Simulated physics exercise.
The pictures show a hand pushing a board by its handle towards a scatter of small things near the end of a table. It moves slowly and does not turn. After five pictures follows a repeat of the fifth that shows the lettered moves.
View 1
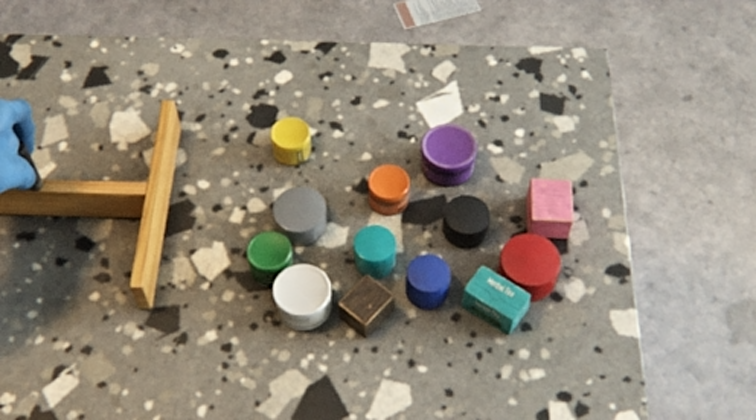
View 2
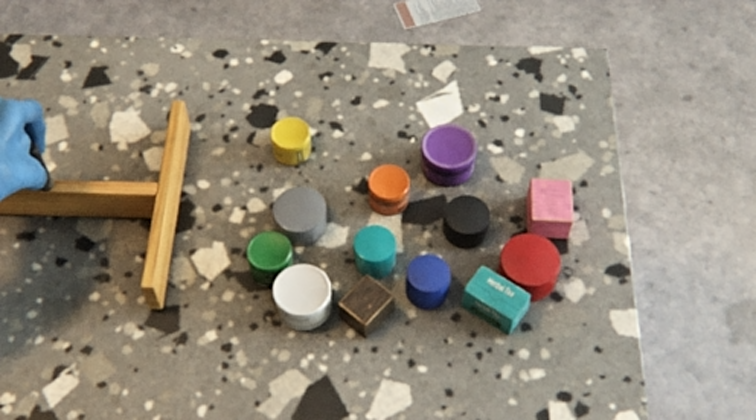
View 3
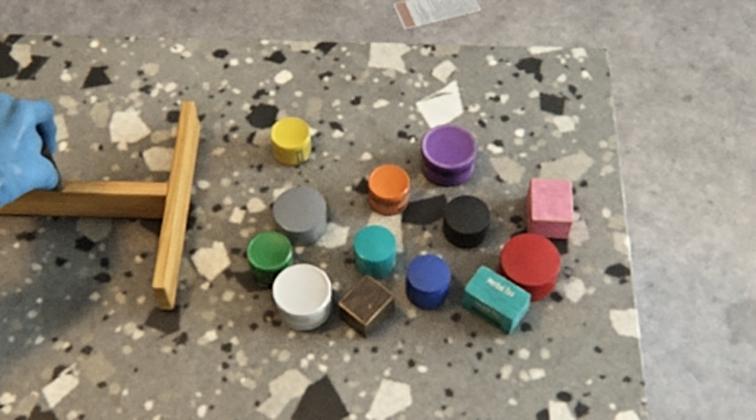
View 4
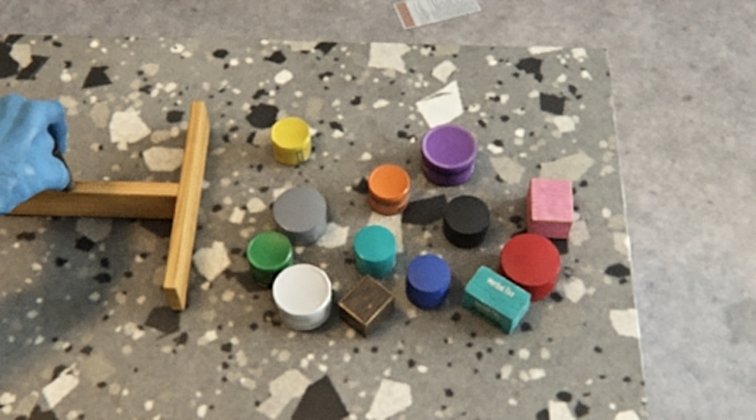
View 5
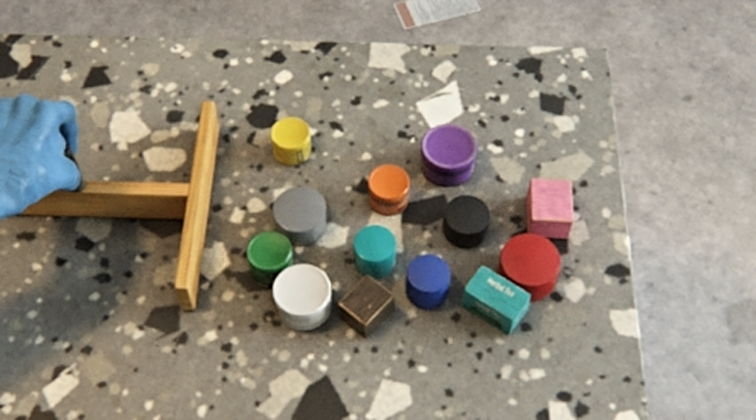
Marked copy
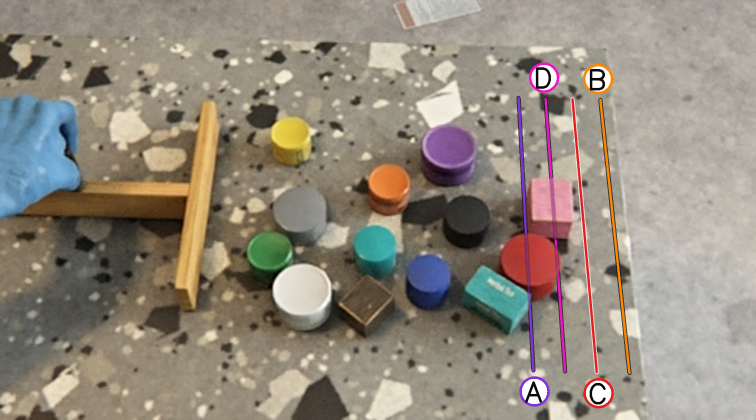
We see a blue-gloved hand gripping the handle of a wooden board on a speckled surface, with colourful round and boxy objects scattered to its right. The hand slowly pushes the board rightward without turning it, while the objects remain still.
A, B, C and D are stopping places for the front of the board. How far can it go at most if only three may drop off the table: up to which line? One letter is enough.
At D, and not beyond.
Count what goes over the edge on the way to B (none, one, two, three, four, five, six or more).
In all, six or more.
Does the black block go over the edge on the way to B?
No.
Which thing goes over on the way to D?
The pink block goes over.
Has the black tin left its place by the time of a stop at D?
Yes.
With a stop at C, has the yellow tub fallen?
By then, no.
On the marked copy, A at (525, 223); B at (614, 226); C at (584, 225); D at (555, 224).
Taking D. A third of the way, board (325, 193); black block (403, 314); white tub (355, 309).
Two thirds of the way, board (454, 196); pink block (575, 208); red tin (553, 275).
When it is over, board (555, 199); pink block over the edge; red tin (632, 286); one fallen.
As for the rest, A is within the limit but short; B drops nine; C drops four.
